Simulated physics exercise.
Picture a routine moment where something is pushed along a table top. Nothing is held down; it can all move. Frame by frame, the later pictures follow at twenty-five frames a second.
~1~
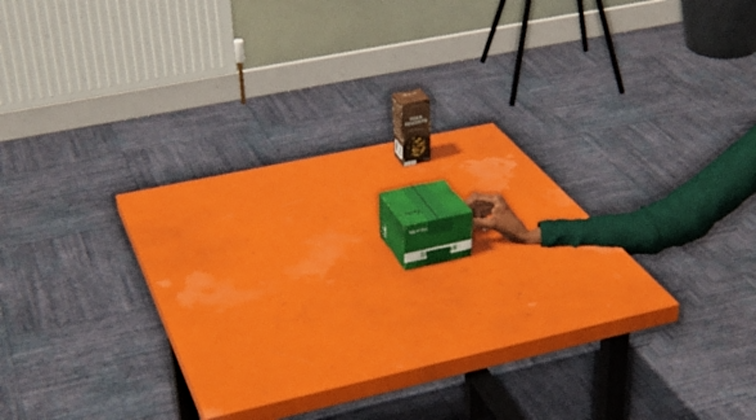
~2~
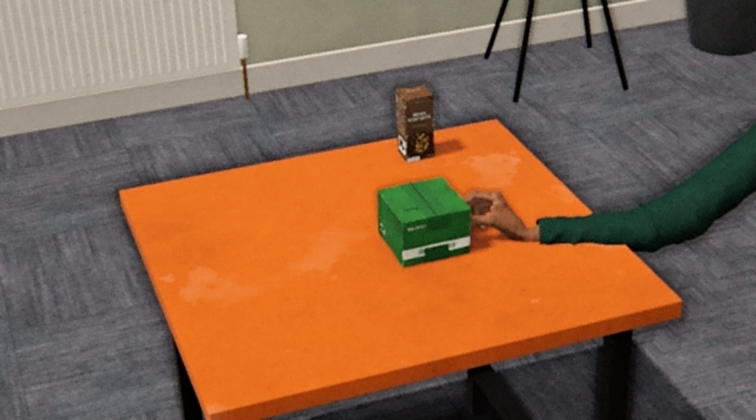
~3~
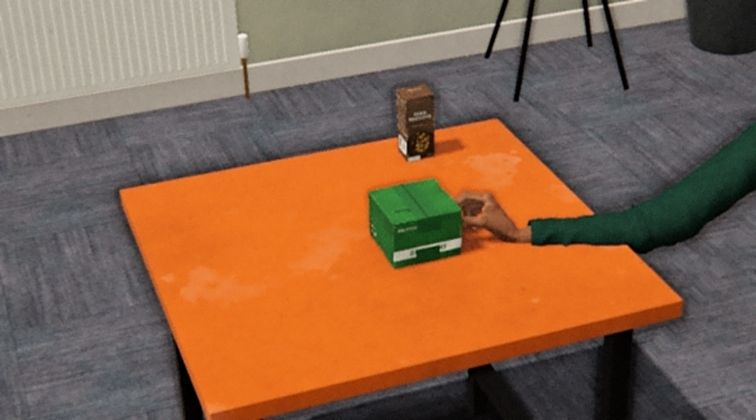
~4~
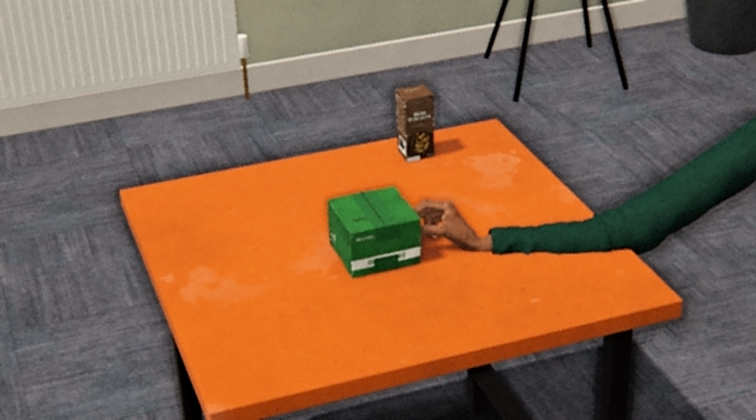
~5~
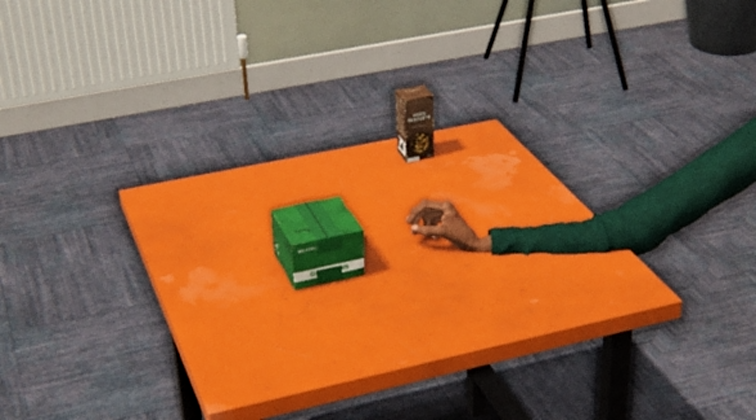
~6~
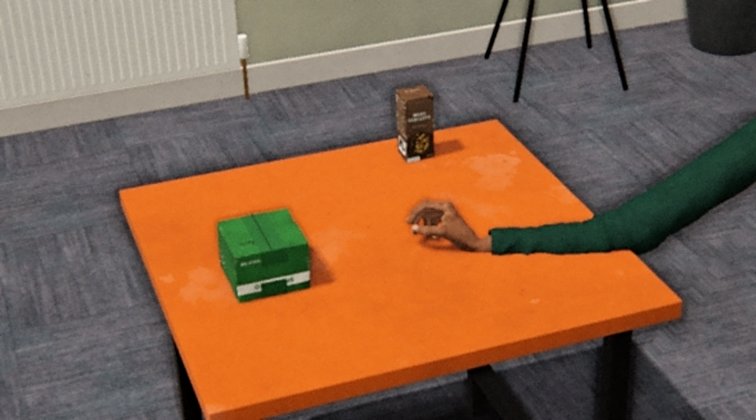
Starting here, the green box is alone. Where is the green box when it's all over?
Makes it off.
Then, 0.10 s after the last picture, green box now off the table.
Then, 0.30 s after the last picture, things are still on the move.
Then, 0.40 s after the last picture, as before.
By the end, off the table, green box.
